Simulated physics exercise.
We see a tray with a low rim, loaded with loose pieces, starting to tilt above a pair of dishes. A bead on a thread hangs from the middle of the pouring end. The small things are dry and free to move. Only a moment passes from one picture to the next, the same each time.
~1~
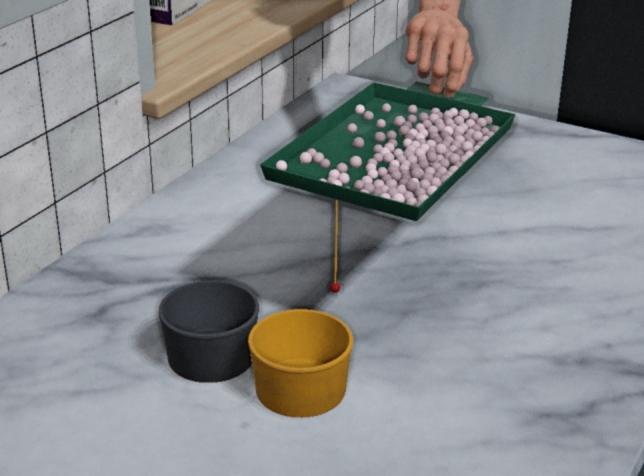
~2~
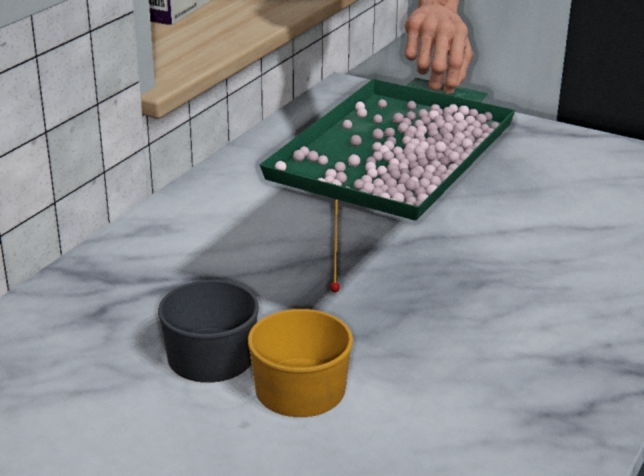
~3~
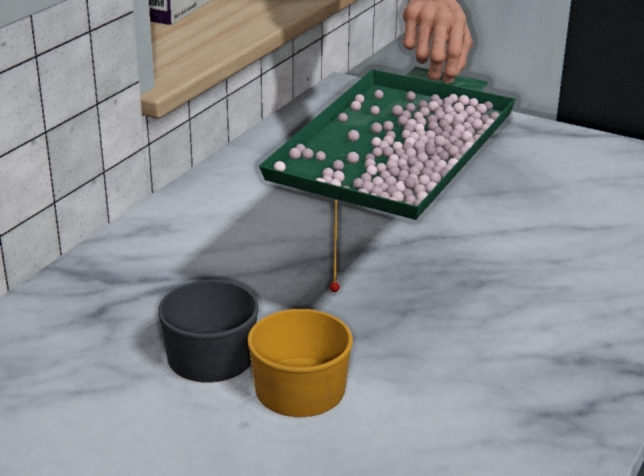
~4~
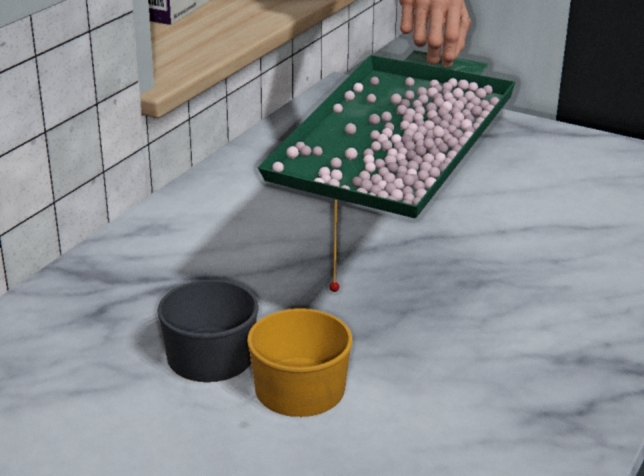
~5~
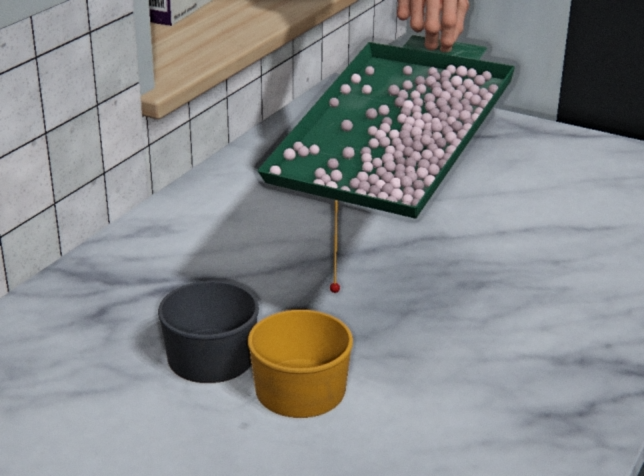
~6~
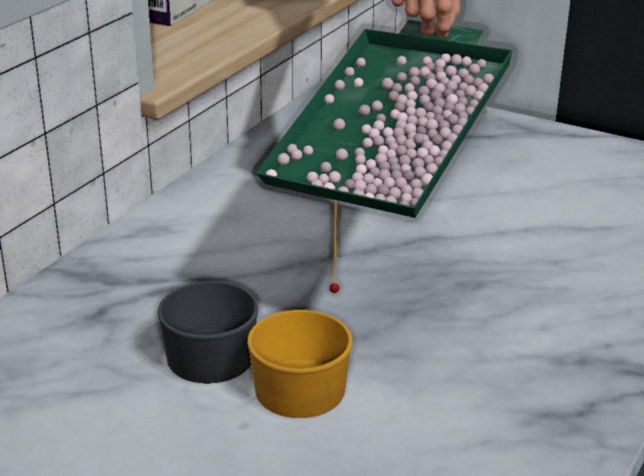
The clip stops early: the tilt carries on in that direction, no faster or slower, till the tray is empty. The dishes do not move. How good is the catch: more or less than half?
Caught overall: Over half.
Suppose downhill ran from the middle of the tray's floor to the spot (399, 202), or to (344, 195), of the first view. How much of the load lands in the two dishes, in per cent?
Near 10 % and 60 %.
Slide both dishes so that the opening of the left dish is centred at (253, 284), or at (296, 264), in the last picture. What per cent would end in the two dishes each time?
Roughly 60 per cent, and 0 per cent.
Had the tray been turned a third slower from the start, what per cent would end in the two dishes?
It comes to 60 per cent or so.
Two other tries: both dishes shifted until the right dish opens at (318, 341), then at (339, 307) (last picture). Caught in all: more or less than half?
At the first place most of it, at the second below a half.
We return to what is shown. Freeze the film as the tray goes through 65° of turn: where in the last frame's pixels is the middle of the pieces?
At about (321, 182).
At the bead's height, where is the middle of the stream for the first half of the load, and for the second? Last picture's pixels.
First near (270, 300), later near (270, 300).
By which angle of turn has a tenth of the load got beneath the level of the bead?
At some 70 degrees.
Soon, tray tipped steeply; most on the tray; a stray few in the right dish; a small part in the left dish; a stray few outside both; a small part in the air.
A while on, tray tipped past a quarter turn; a stray few on the tray; about a third in the right dish; about a quarter in the left dish; about a quarter outside both; a small part in the air.
Towards the end, tray tipped past a quarter turn; about a third in the right dish; about a quarter in the left dish; about a third outside both.
Finally, tray tipped past a quarter turn; about a third in the right dish; about a quarter in the left dish; about a third outside both.
